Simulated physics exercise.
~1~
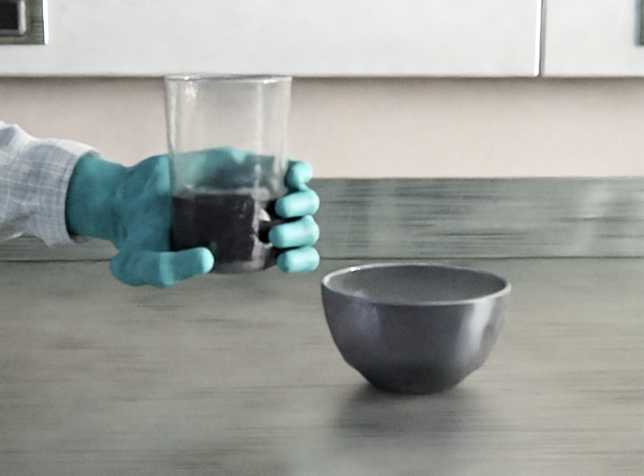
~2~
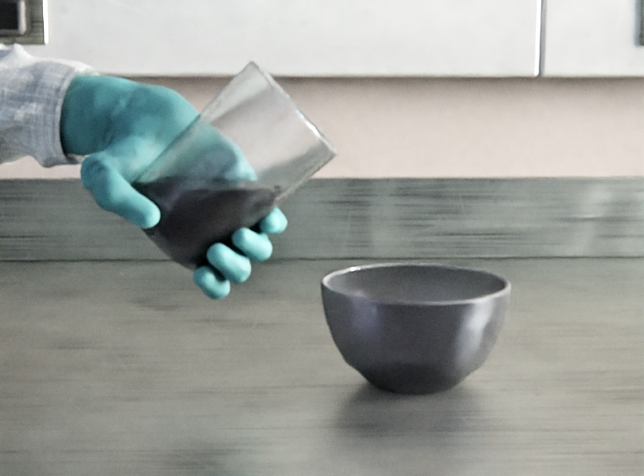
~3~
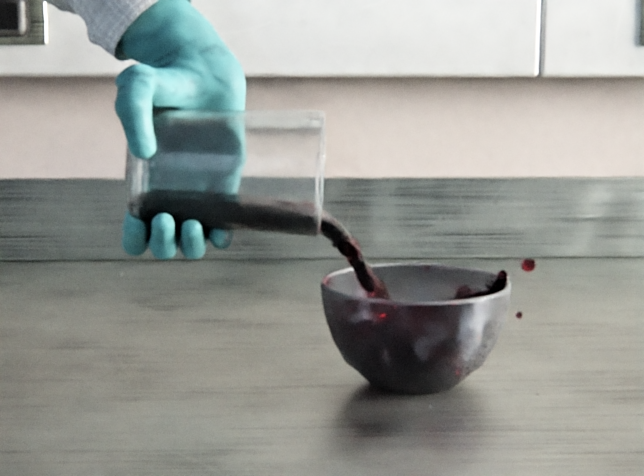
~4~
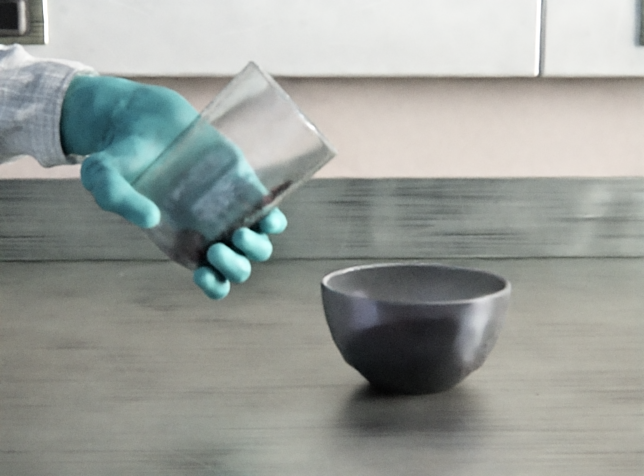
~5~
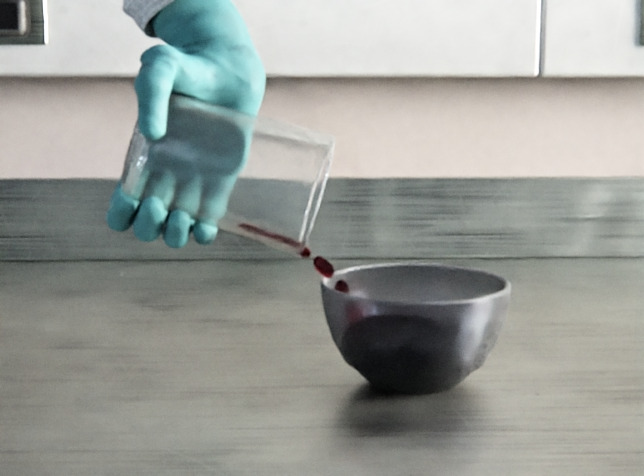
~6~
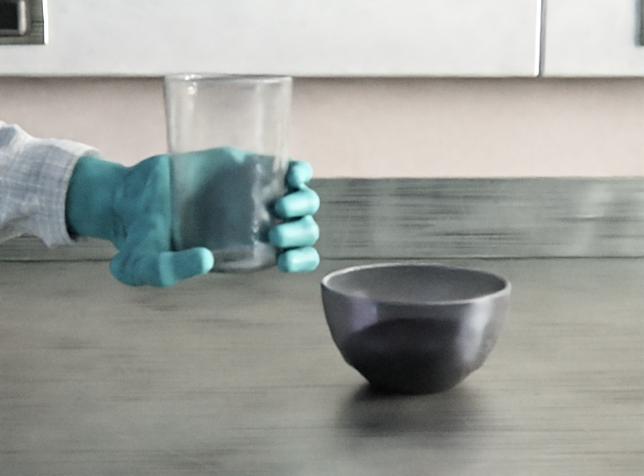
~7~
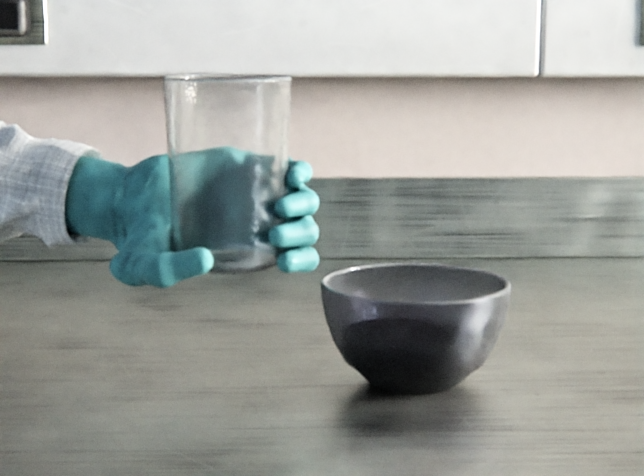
A teal-gloved hand in a pale checked sleeve holds a clear glass tumbler of dark red wine at the left, above a grey worktop seen from the side by a still camera. A dark grey bowl sits to the right, below white cupboards and a pinkish wall. The hand tips the tumbler rightward until it lies on its side, and wine streams into the bowl, splashing drops past its right rim. It tilts partly back, then tips further, letting a last thin trickle fall. Finally the hand returns the tumbler upright, looking empty, beside the still bowl.
